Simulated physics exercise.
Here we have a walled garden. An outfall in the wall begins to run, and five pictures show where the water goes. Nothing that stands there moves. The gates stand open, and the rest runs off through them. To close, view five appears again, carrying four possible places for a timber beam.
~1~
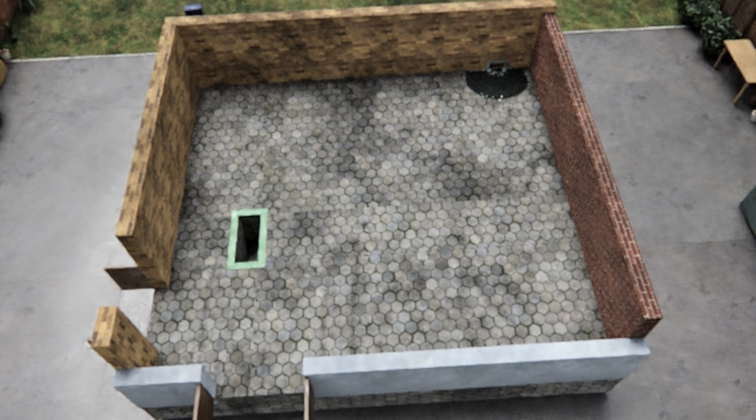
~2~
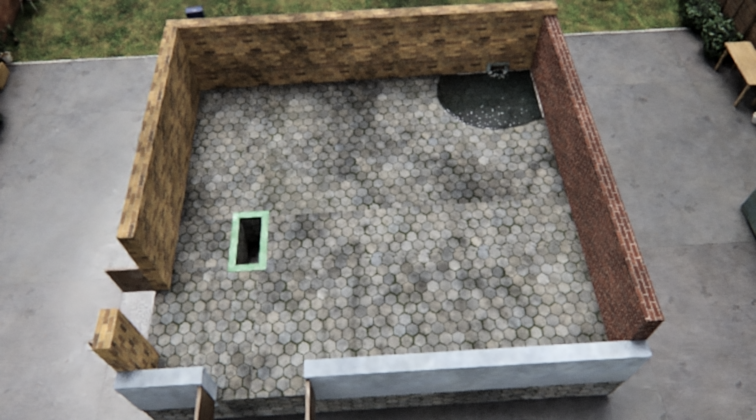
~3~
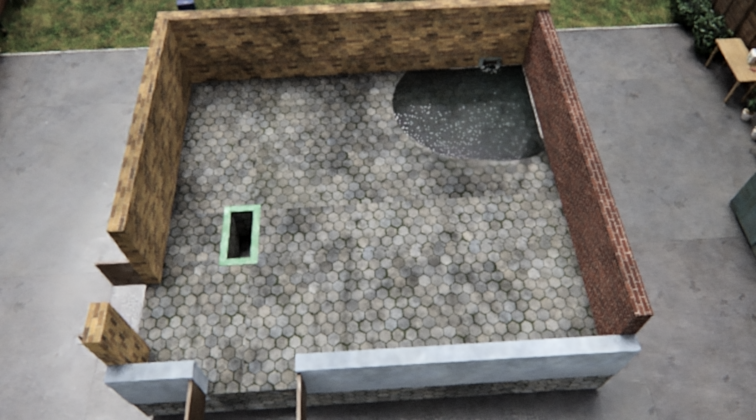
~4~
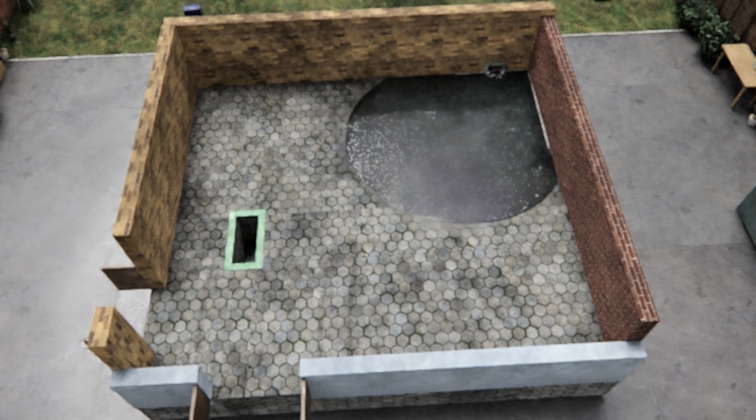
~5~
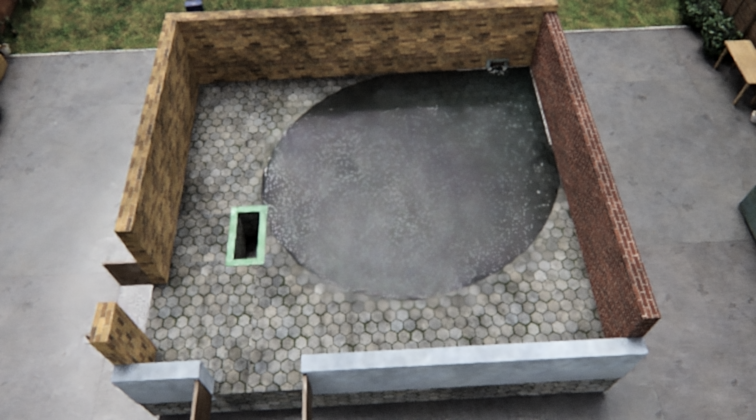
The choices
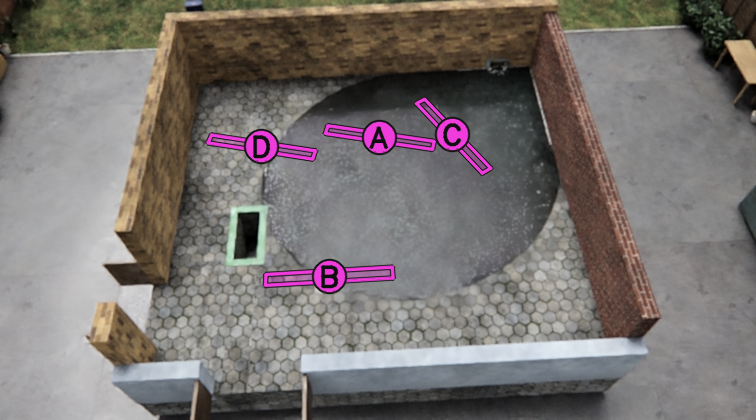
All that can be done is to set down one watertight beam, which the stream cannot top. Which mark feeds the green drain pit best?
Spot B does it best.
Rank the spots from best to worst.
B, D, A, C.
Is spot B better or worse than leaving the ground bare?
Better.
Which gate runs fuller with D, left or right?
More leaves on the left.
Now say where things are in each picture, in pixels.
The first picture shows outfall at (496, 65); green drain pit at (248, 238); open gate at (263, 380); open gate at (164, 318); 2 % of the ground under water, visible out to (524, 87); green drain pit still dry.
In the second picture, 6 % of the ground under water, visible out to (491, 125); green drain pit still dry.
In the third picture, 13 % of the ground under water, visible out to (478, 157); green drain pit still dry.
In the fourth picture, 26 % of the ground under water, visible out to (379, 190); green drain pit still dry.
In the fifth picture, 47 % of the ground under water, visible out to (299, 254); green drain pit still dry.
In magenta, A from (326, 129) to (433, 145); B from (265, 279) to (392, 272); C from (420, 101) to (486, 170); D from (209, 138) to (314, 154).
With A, about 15 % of the stream goes into the green drain pit, about 85 % out by the gates.
With B, about 44 % of the stream goes into the green drain pit, about 55 % out by the gates.
With C, about 9 % of the stream goes into the green drain pit, about 91 % out by the gates.
With D, about 23 % of the stream goes into the green drain pit, about 76 % out by the gates.
